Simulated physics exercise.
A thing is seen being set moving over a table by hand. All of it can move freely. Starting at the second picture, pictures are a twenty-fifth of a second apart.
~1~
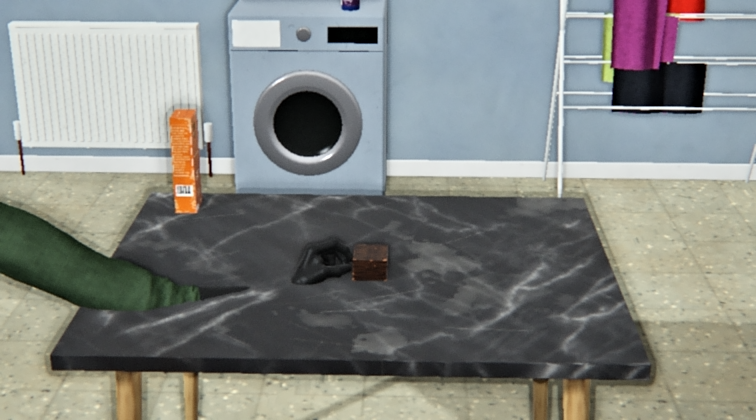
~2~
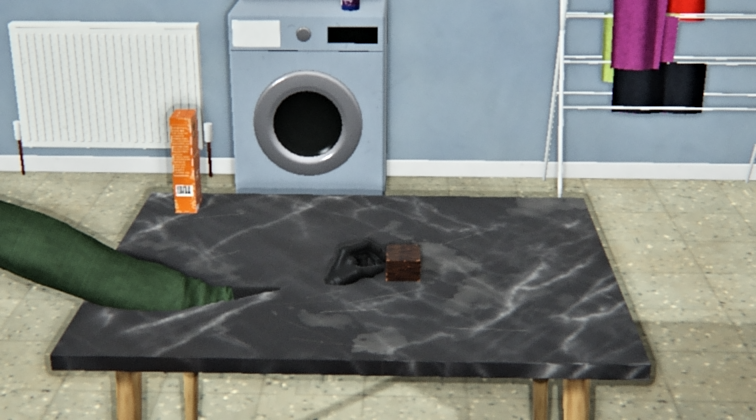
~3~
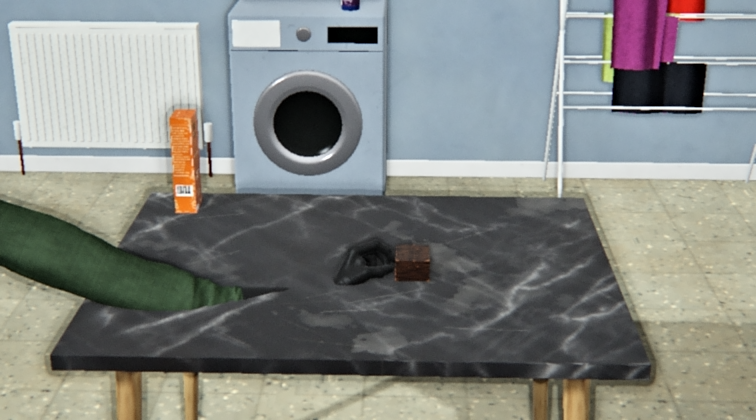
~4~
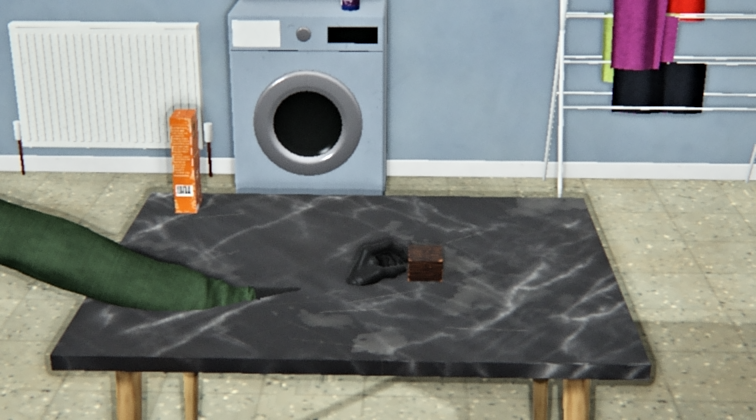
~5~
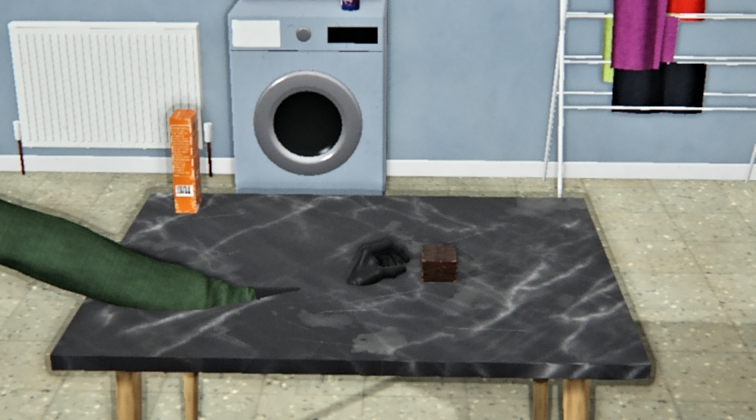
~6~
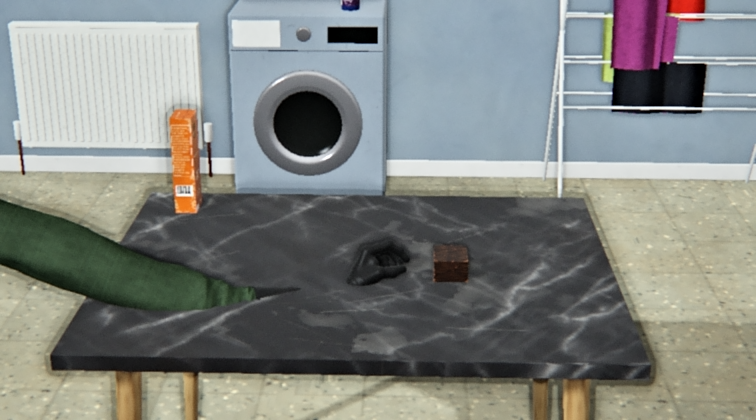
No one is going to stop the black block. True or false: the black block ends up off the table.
False.
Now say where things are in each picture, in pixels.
The first picture shows under the hand; black block (371, 262).
The second picture shows under the hand; black block (403, 263).
The third picture shows under the hand; black block (412, 263).
The fourth picture shows black block (425, 263).
The fifth picture shows black block (439, 263) displaced a little.
The sixth picture shows black block (451, 264) displaced about its own width.
Then, 0.10 s past the last view, black block displaced about its own width near (471, 264).
Then, 0.20 s past the last view, black block displaced about its own width near (480, 264).
Finally, moved from the start, black block. Final places as the last picture's camera would see them, black block near (481, 264).
